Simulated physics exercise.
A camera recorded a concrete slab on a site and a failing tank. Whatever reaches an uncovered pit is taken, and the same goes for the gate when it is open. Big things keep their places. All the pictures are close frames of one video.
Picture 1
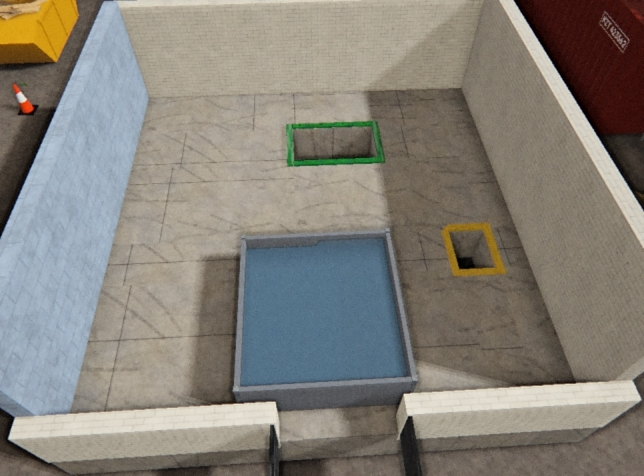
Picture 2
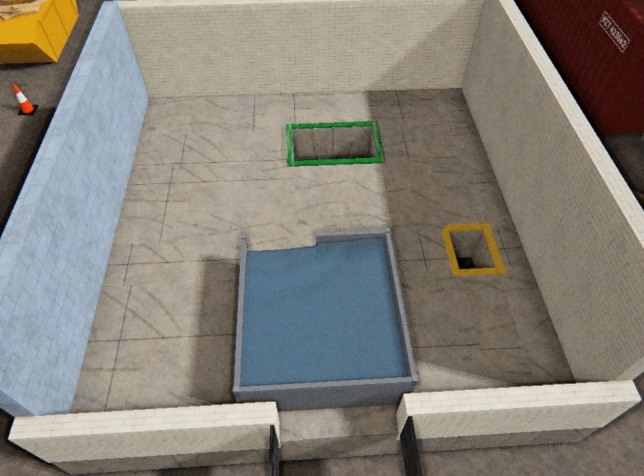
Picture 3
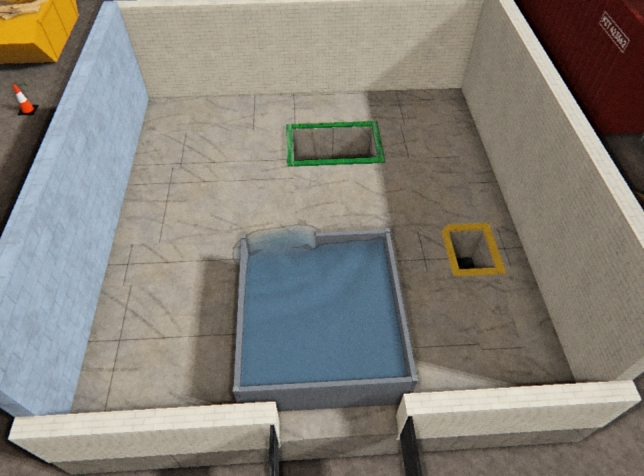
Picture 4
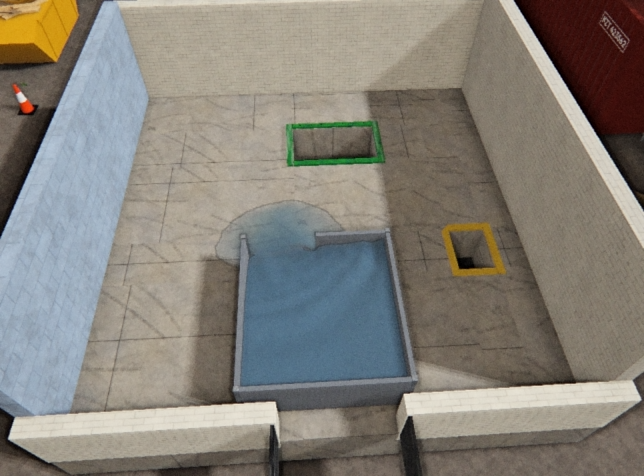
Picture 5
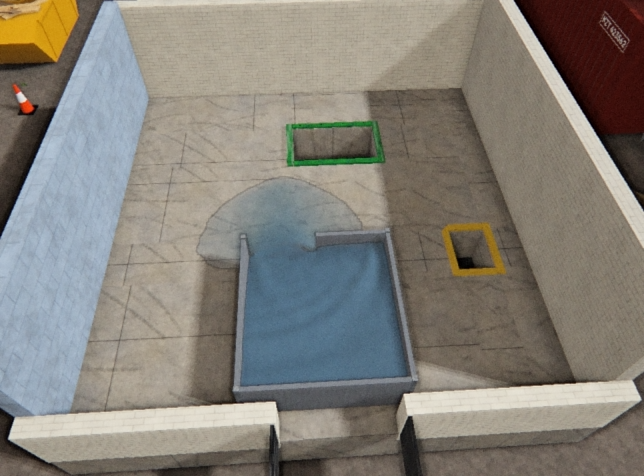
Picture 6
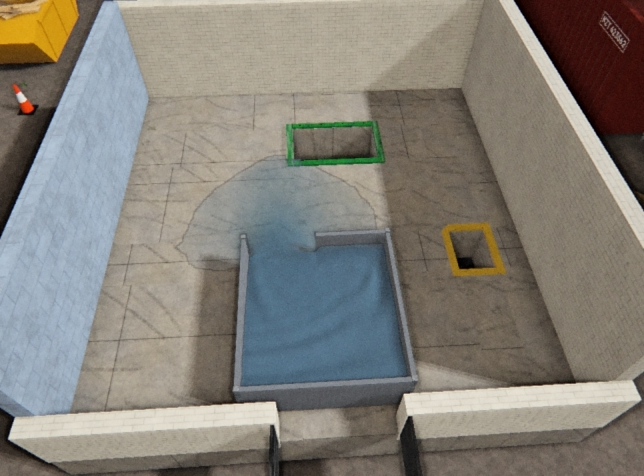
Water sits still in a square grey tank on a walled concrete slab, then begins pouring through a gap on the left part of the tank's far side. It fans out across the slab in a widening, rounded sheet, spreading left and away until its front edge reaches beside the green-framed opening.
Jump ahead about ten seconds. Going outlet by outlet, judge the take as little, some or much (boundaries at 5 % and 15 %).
My judgement: The gate ends up with little, the green pit ends up with much, the yellow pit ends up with little.
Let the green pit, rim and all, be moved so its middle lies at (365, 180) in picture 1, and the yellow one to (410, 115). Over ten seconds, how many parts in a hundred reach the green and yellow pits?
Of everything, green catches 10 per cent while yellow catches 14 per cent.
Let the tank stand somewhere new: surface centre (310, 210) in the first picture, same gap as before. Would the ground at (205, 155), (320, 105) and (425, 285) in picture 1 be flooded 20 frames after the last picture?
Going through the three spots, I'd say swamped, swamped, high and dry.
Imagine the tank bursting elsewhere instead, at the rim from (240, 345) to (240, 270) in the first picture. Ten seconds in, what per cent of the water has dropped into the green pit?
The green pit gets 6 per cent.
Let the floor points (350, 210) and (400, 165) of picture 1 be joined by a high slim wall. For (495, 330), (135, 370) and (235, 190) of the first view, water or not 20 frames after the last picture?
In that order, I'd expect them to be kept clear of the flood, kept clear of the flood and reached by the flood.
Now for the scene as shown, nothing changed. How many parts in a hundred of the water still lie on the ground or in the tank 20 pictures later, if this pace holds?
Some 88 per cent has not gone.
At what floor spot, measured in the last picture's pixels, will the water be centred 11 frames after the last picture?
Estimate: (284, 254).
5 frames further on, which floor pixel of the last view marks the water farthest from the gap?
The farthest wet spot is near (244, 96).
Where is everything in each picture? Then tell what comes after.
In the first frame, still water in the tank at (320, 304).
In the second frame, water pours out on the tank's far side and has run to a hidden place.
In the third frame, water pours out on the tank's far side and has run to (308, 230).
In the fourth frame, the front is at (293, 204), out from the gap on the tank's far side.
In the fifth frame, water pours out on the tank's far side and has run to (295, 181).
In the sixth frame, the front is at (272, 159), out from the gap on the tank's far side.
A moment on, water covers 30 % of the floor; the gate 0 %, the green pit 2 %, the yellow pit 0 %.
Next, water covers 40 % of the floor; the gate 0 %, the green pit 7 %, the yellow pit 0 %.
Then, water covers 50 % of the floor; the gate 0 %, the green pit 12 %, the yellow pit 0 %.
Later, water covers 60 % of the floor; the gate 0 %, the green pit 18 %, the yellow pit 0 %.
In the end, water covers 90 % of the floor; the gate 0 %, the green pit 23 %, the yellow pit 3 %.
